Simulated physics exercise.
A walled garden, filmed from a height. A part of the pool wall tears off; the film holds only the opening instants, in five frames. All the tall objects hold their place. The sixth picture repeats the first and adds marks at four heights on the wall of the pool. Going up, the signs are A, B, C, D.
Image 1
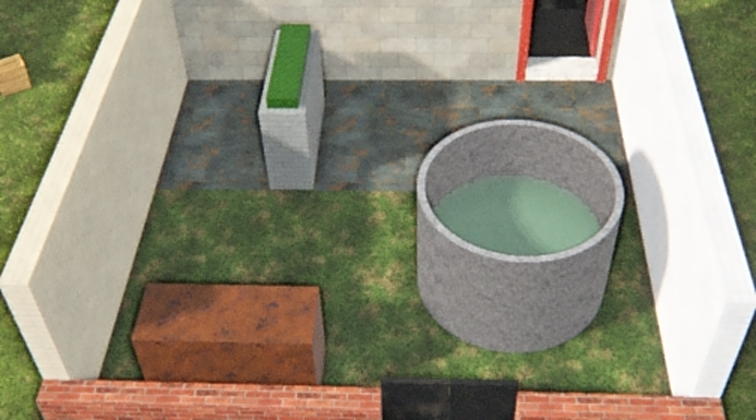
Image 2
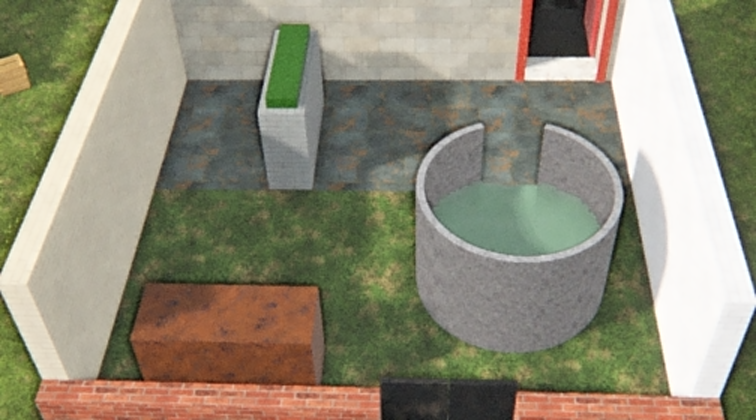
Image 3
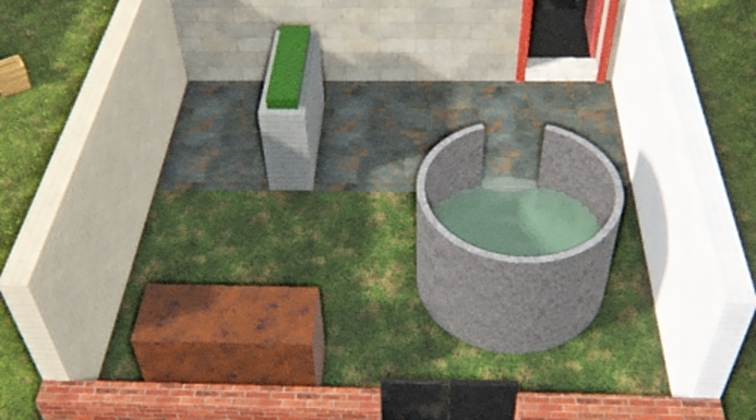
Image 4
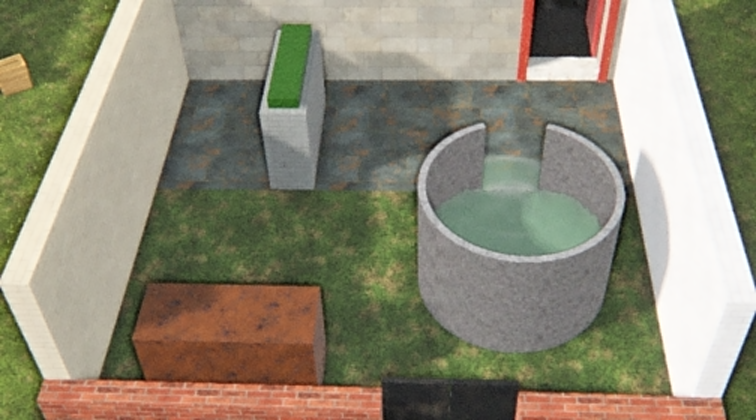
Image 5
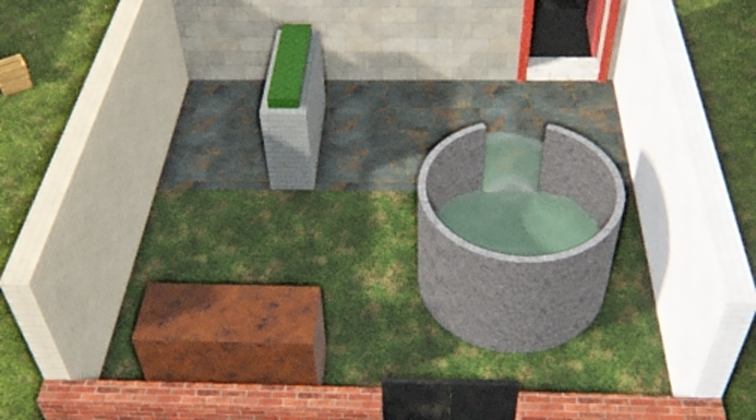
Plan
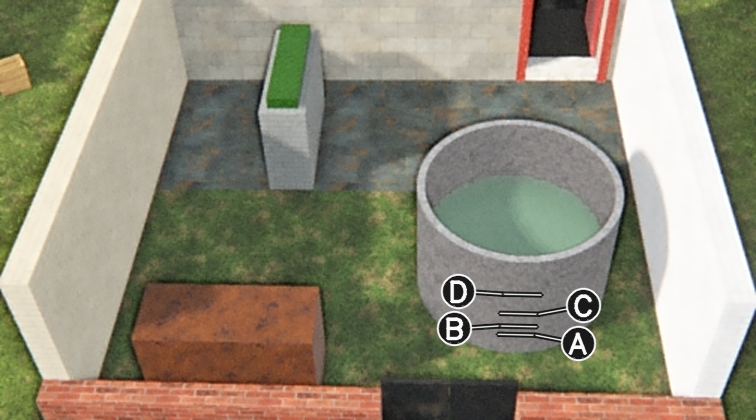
A round grey stone pool of pale green water stands on the right of a walled garden of grass and dark paving, seen from a fixed high viewpoint. A rusty brown block sits at lower left, a pale block topped with green stands behind it, and a red-framed doorway is at upper right. A gap opens in the pool's back wall, and water spreads back through it.
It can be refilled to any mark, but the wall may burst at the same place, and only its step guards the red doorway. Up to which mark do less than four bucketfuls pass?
Go for C.
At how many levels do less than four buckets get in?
Three of them.
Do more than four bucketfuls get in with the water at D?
Yes.
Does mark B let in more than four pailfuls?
No.
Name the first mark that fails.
Here it is mark D.
On the marked copy, A at (516, 334); B at (517, 326); C at (519, 313); D at (521, 294); from the bottom up A, B, C, D.
Choosing A, nothing gets over.
Choosing B, nothing gets over.
Choosing C, a splash gets over, under a bucket.
Choosing D, about 8 bucketfuls get in.
